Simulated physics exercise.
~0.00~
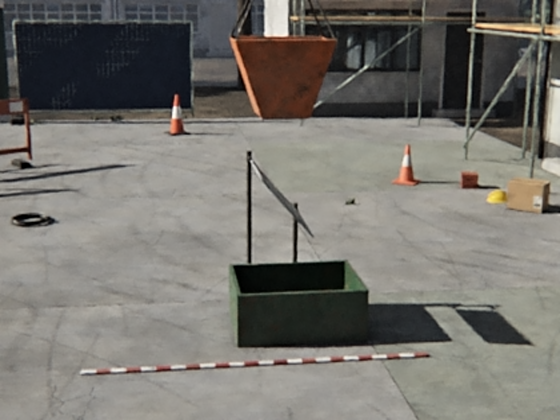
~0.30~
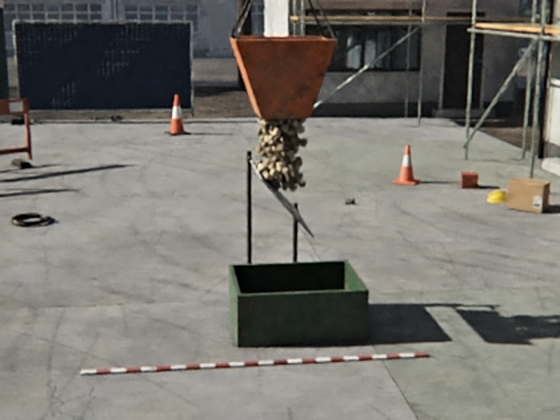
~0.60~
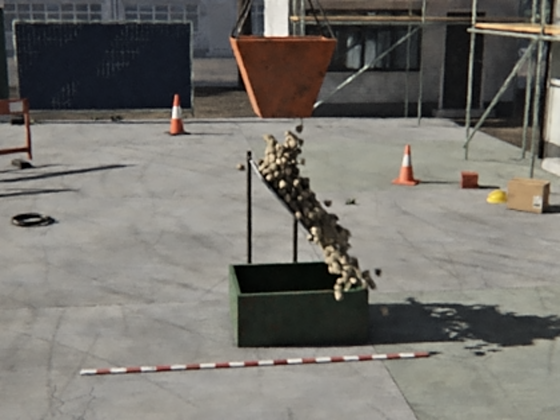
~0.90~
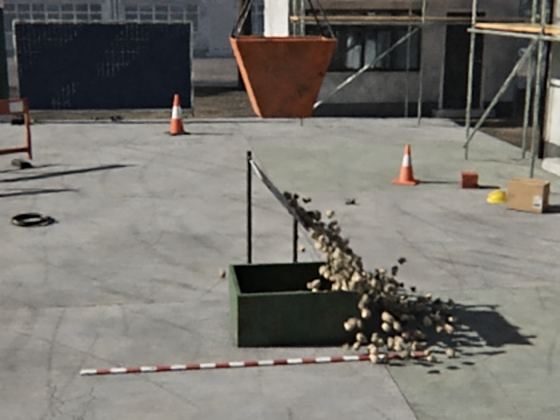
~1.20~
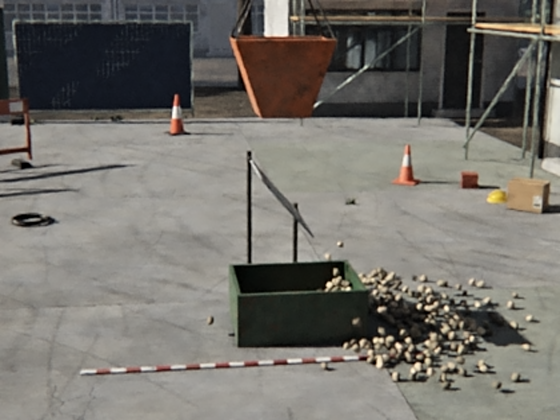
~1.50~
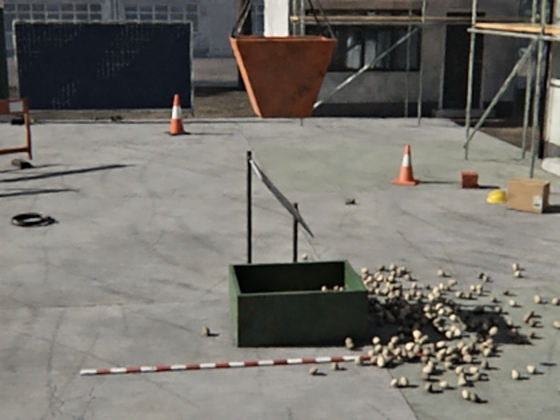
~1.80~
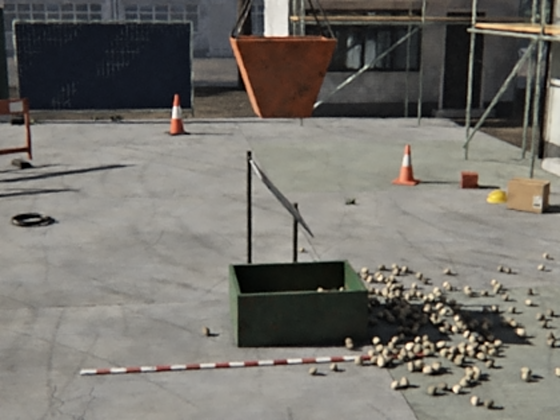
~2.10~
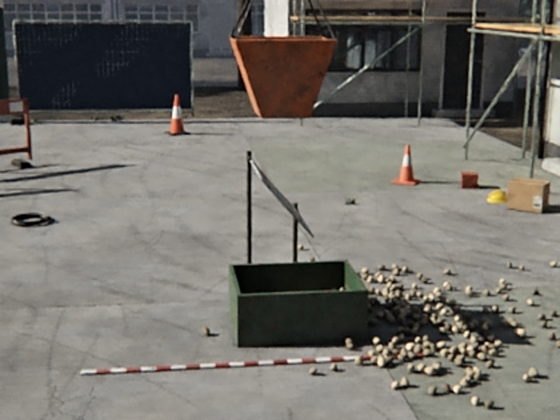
We see smooth stones drop from a hanging orange skip onto a sloping steel plate, which sends them down to the right toward a green bin; some land inside, while many spill over the concrete beside it and come to rest scattered on the right.
